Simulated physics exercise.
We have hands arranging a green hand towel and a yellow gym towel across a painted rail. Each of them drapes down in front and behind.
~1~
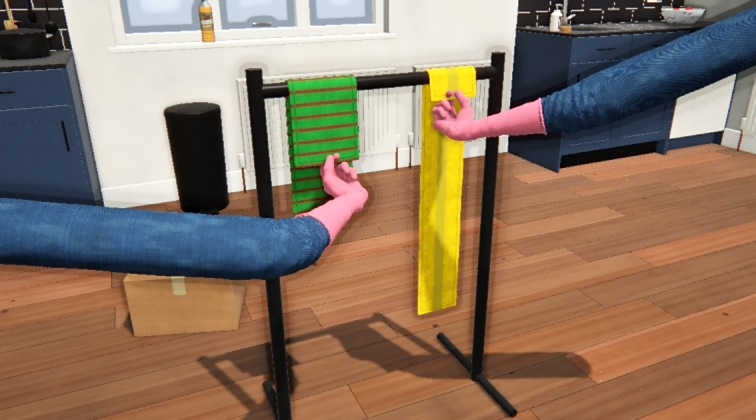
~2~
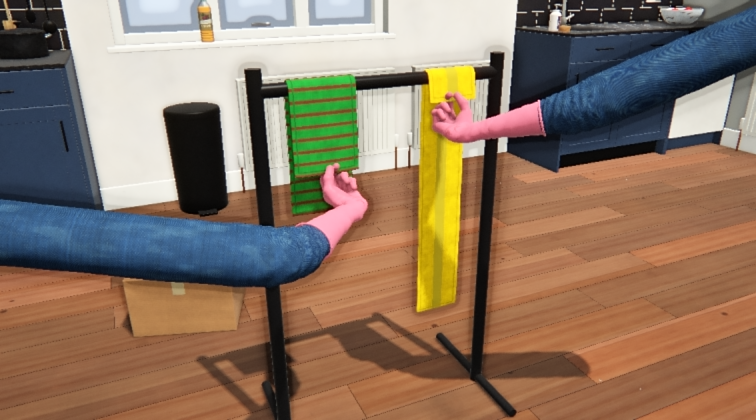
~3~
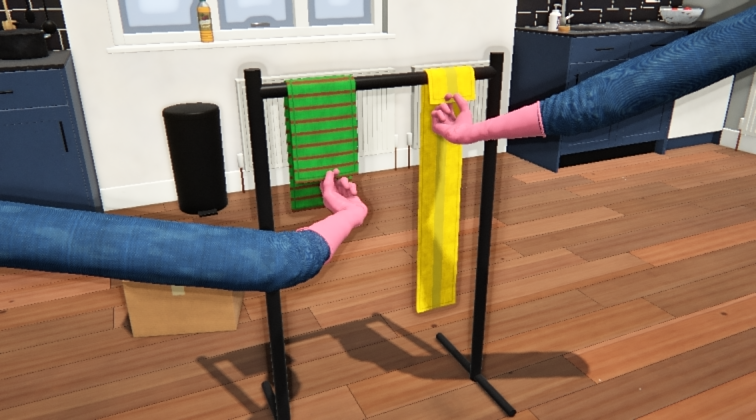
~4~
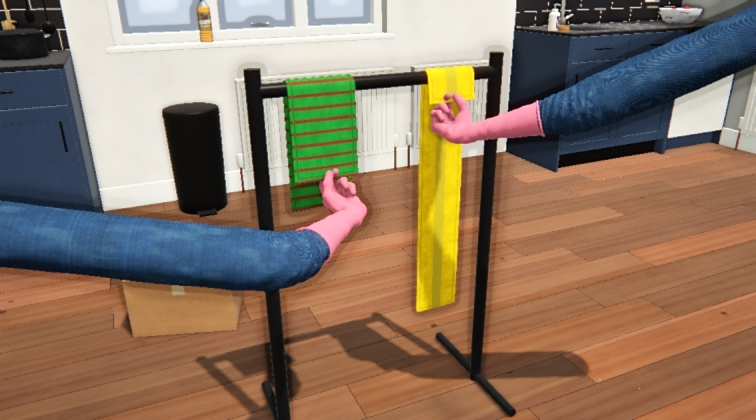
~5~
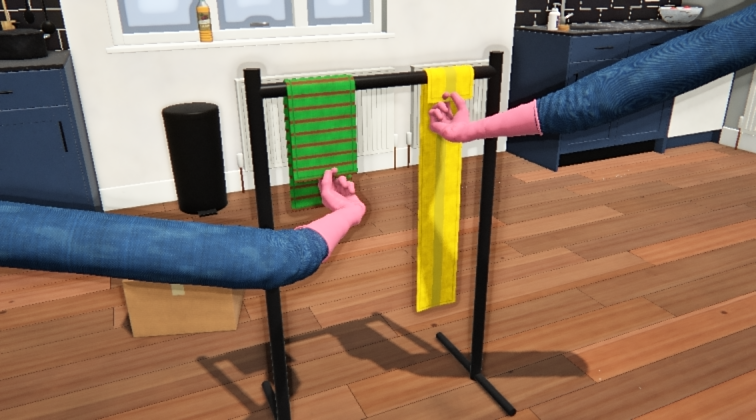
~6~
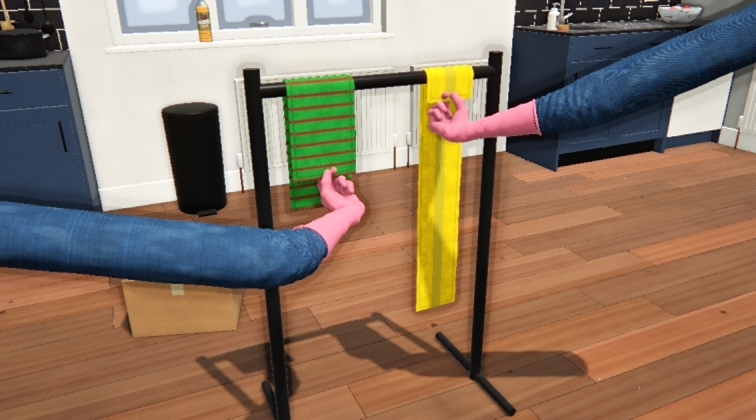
The green striped towel on the left shifted slightly on the black rail, its front edge lowering a little beside one gloved hand, while the long yellow towel barely moved near the other hand.
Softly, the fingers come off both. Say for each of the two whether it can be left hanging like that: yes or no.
Green hand towel - yes; yellow gym towel - no.
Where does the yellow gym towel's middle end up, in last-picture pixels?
Its centre ends up at (431, 382) in the last picture.
Then, 0.36 s after the last picture, hand towel still hanging; gym towel clear of the rail and dropping near (438, 223).
Then, 0.60 s after the last picture, hand towel still hanging; gym towel clear of the rail and dropping near (432, 357).
Then, 0.90 s after the last picture, hand towel still hanging; gym towel in a heap on the floor near (431, 382).
At rest, hand towel still hanging; gym towel in a heap on the floor near (431, 382). The green hand towel hangs there and the yellow gym towel is pulled off by its long side.
